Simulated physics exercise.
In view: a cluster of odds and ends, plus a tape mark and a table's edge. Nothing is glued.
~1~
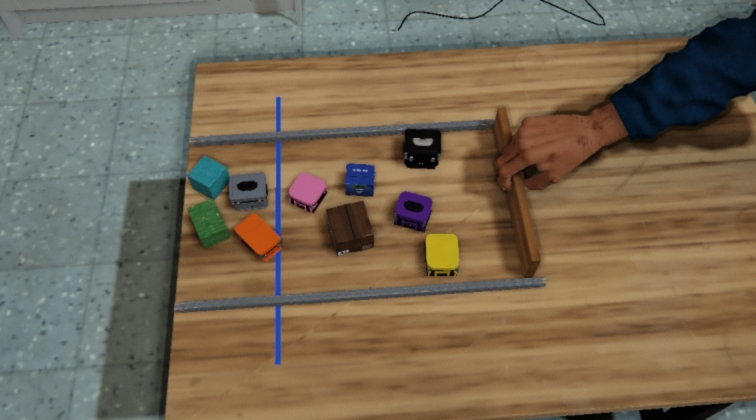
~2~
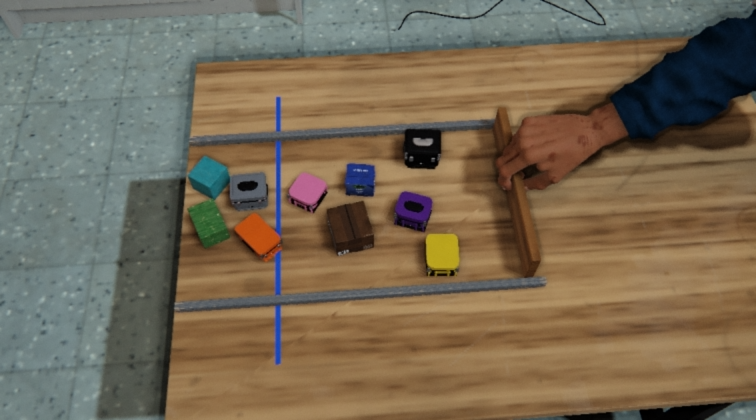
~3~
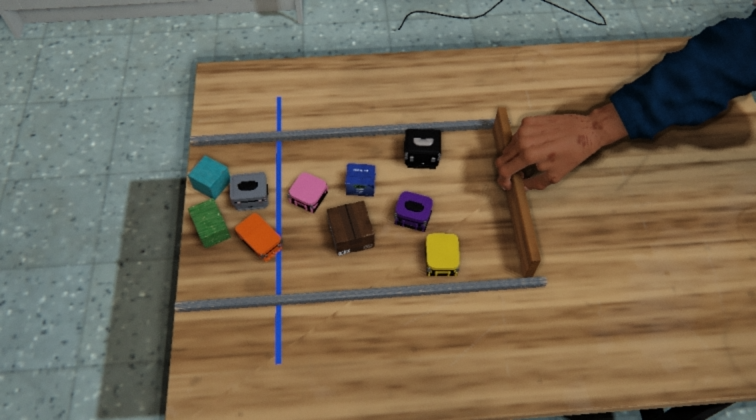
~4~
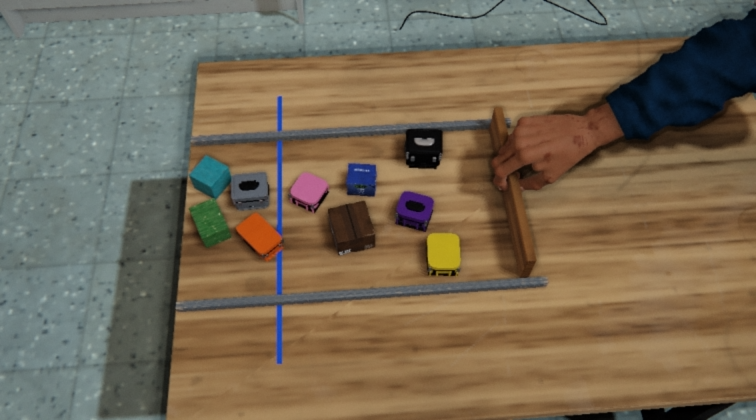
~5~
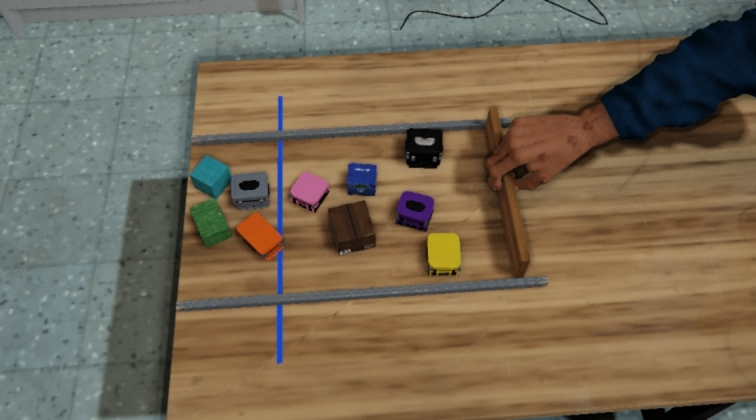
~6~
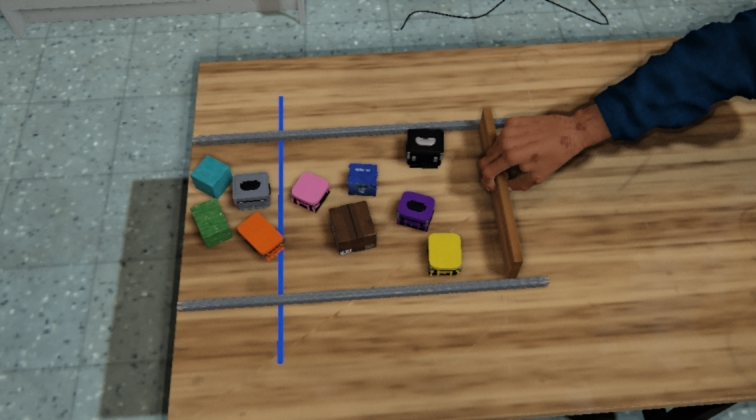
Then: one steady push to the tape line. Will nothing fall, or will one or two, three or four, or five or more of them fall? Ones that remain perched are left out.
The way I see it, one or two of them end up off the end.
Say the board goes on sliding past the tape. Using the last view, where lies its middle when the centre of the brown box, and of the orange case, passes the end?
Middle approx. at (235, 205), then approx. at (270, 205).
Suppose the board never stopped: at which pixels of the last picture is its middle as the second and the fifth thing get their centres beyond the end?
First roughly (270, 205), later roughly (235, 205).
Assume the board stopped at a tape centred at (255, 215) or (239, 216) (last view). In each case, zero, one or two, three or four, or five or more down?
Lab note - per position, in order: Three to four; either three or four.
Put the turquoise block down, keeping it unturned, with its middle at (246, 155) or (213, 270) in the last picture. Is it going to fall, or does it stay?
Well, the turquoise block stays aboard in the first case and stays aboard in the second.
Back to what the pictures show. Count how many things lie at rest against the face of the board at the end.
That would be 4 of them.
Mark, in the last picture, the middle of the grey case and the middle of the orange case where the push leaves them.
In the last view, the middles sit near (203, 203) and near (194, 242).
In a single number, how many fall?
Altogether the count is 1.
Early on, none off yet; turquoise block at rest near (212, 177); green block at rest near (211, 223); grey case at rest near (252, 191).
Finally, the number that fall off is one or two; lost, green block.
